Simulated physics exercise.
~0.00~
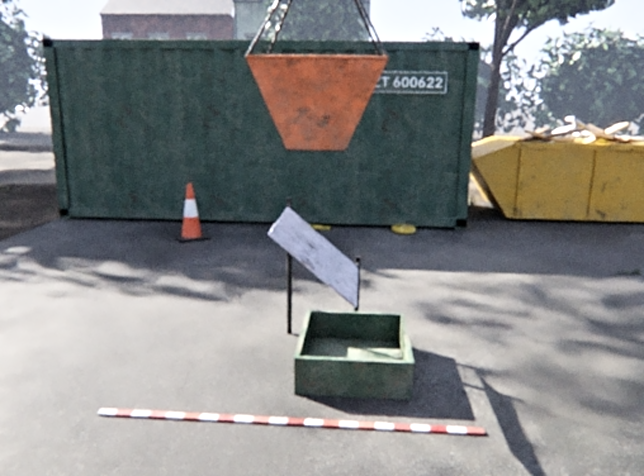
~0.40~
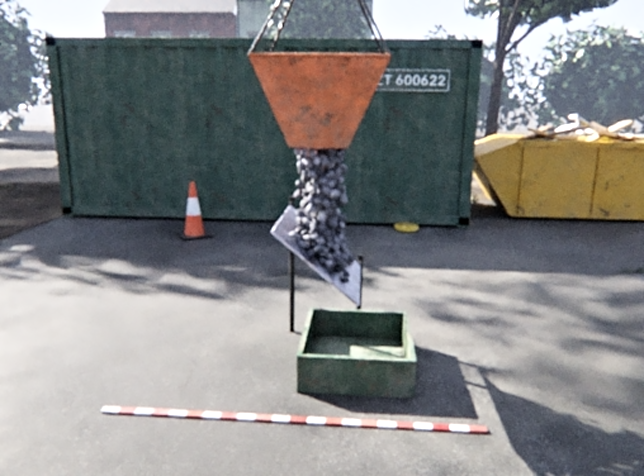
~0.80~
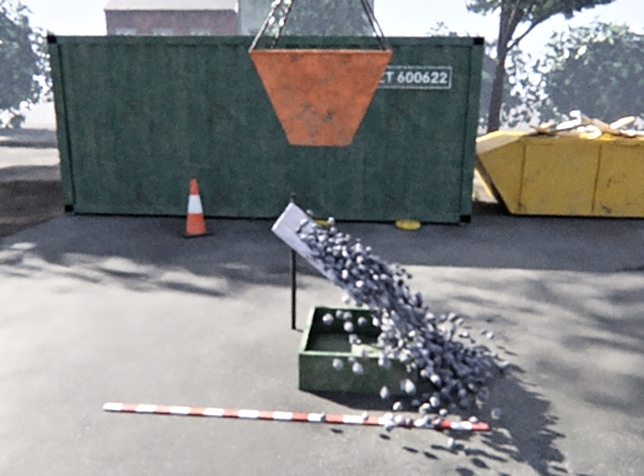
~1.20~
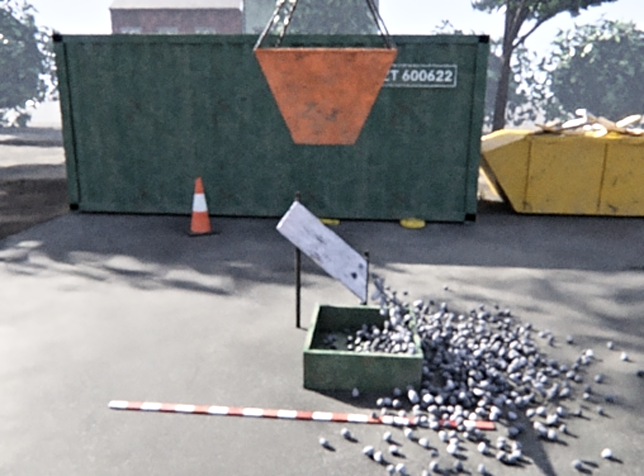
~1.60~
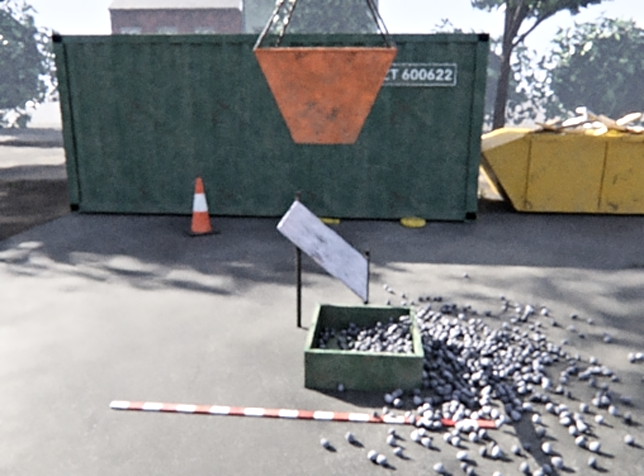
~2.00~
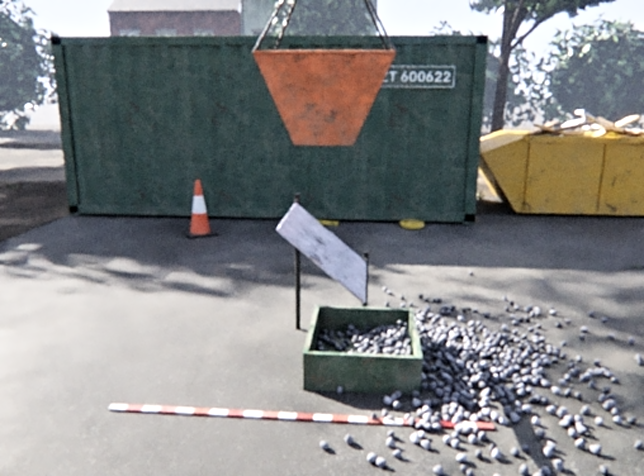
Grey stones dropping from an orange skip, sliding down a sloping plate, partly filling a green bin and mostly scattering right.
